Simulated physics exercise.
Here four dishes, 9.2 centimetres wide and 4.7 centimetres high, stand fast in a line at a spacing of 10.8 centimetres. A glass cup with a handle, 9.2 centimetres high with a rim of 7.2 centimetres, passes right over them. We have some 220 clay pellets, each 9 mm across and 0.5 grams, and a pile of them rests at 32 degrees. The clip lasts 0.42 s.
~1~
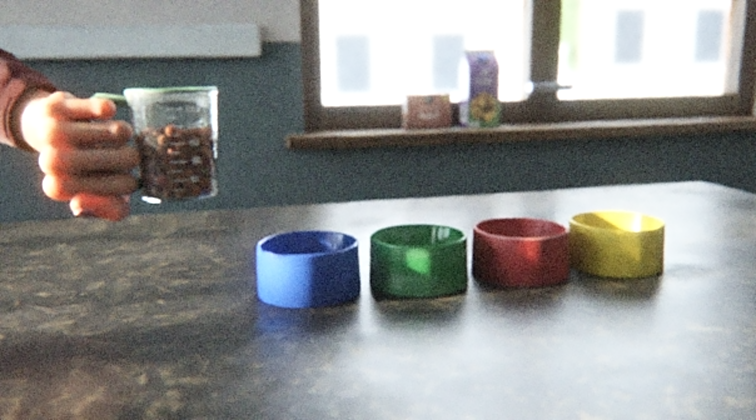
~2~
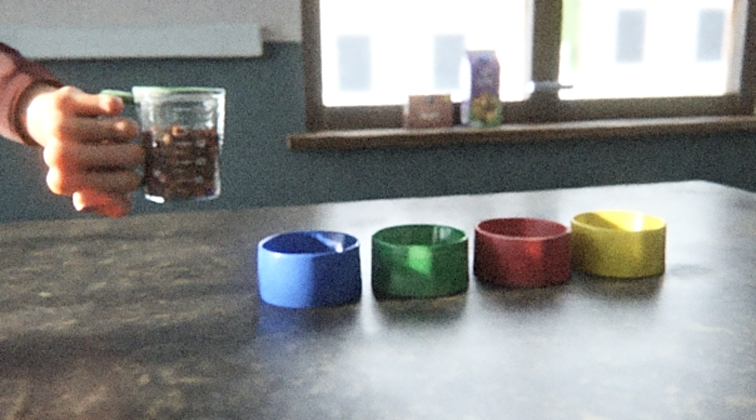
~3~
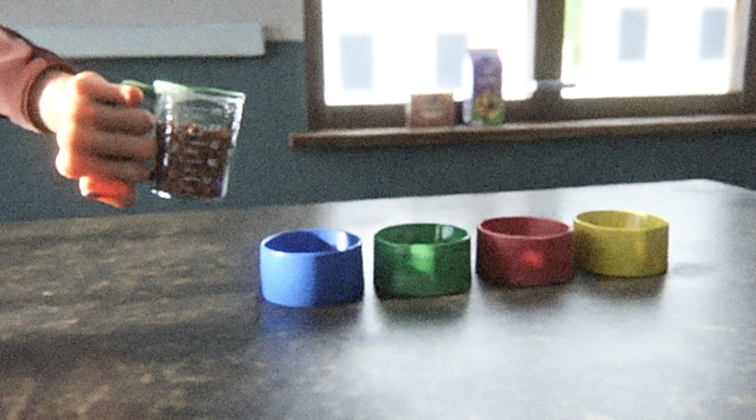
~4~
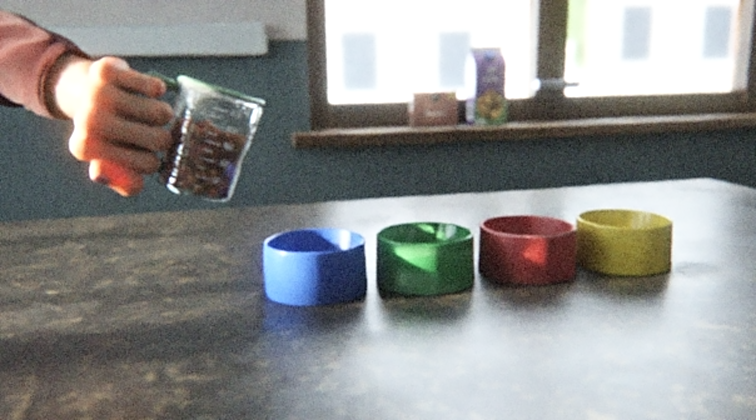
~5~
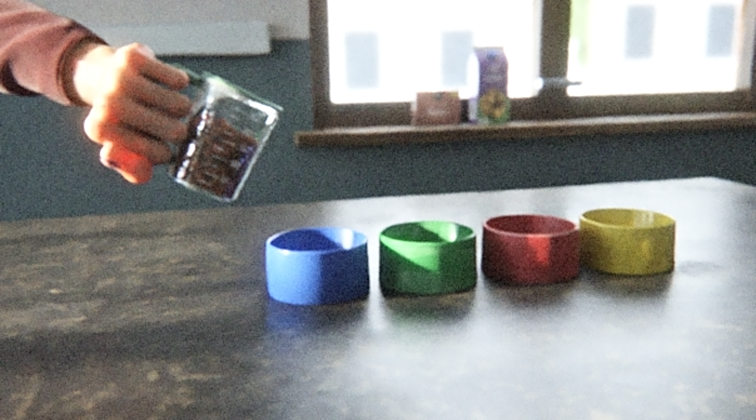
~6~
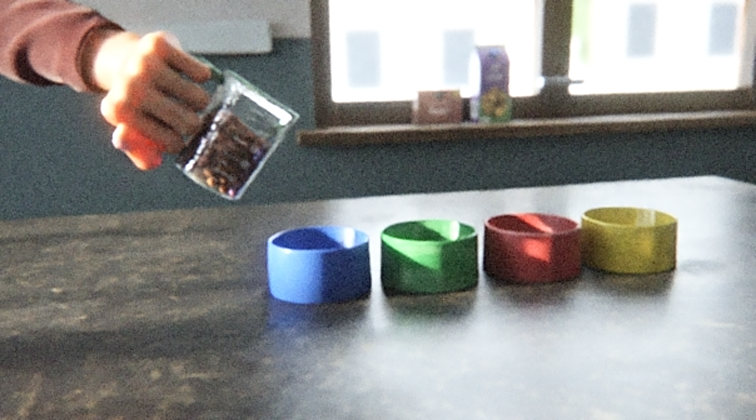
A hand moves a glass cup of brown pellets rightward, gradually tilting it right.
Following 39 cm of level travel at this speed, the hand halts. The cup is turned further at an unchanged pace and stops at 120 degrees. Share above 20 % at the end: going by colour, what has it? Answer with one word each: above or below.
Red dish below, blue dish below, green dish above, yellow dish below, counter below.
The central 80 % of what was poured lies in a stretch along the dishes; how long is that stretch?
It covers some 5 centimetres of the row.
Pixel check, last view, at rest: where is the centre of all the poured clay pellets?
My guess is close to (438, 254).
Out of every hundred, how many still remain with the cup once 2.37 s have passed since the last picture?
Some 0 per cent.
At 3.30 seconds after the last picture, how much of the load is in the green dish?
Close to 100 percent of the load.
Then, 1.42 s after the last picture, tilt 120 degrees; cup holds 0 %, green 100 %.
Then, 2.37 s after the last picture, tilt 120 degrees; cup holds 0 %, green 100 %.
Then, 3.30 s after the last picture, tilt 120 degrees; cup holds 0 %, green 100 %.
In the end, red 0 %, blue 0 %, green 100 %, yellow 0 %, counter 0 %.
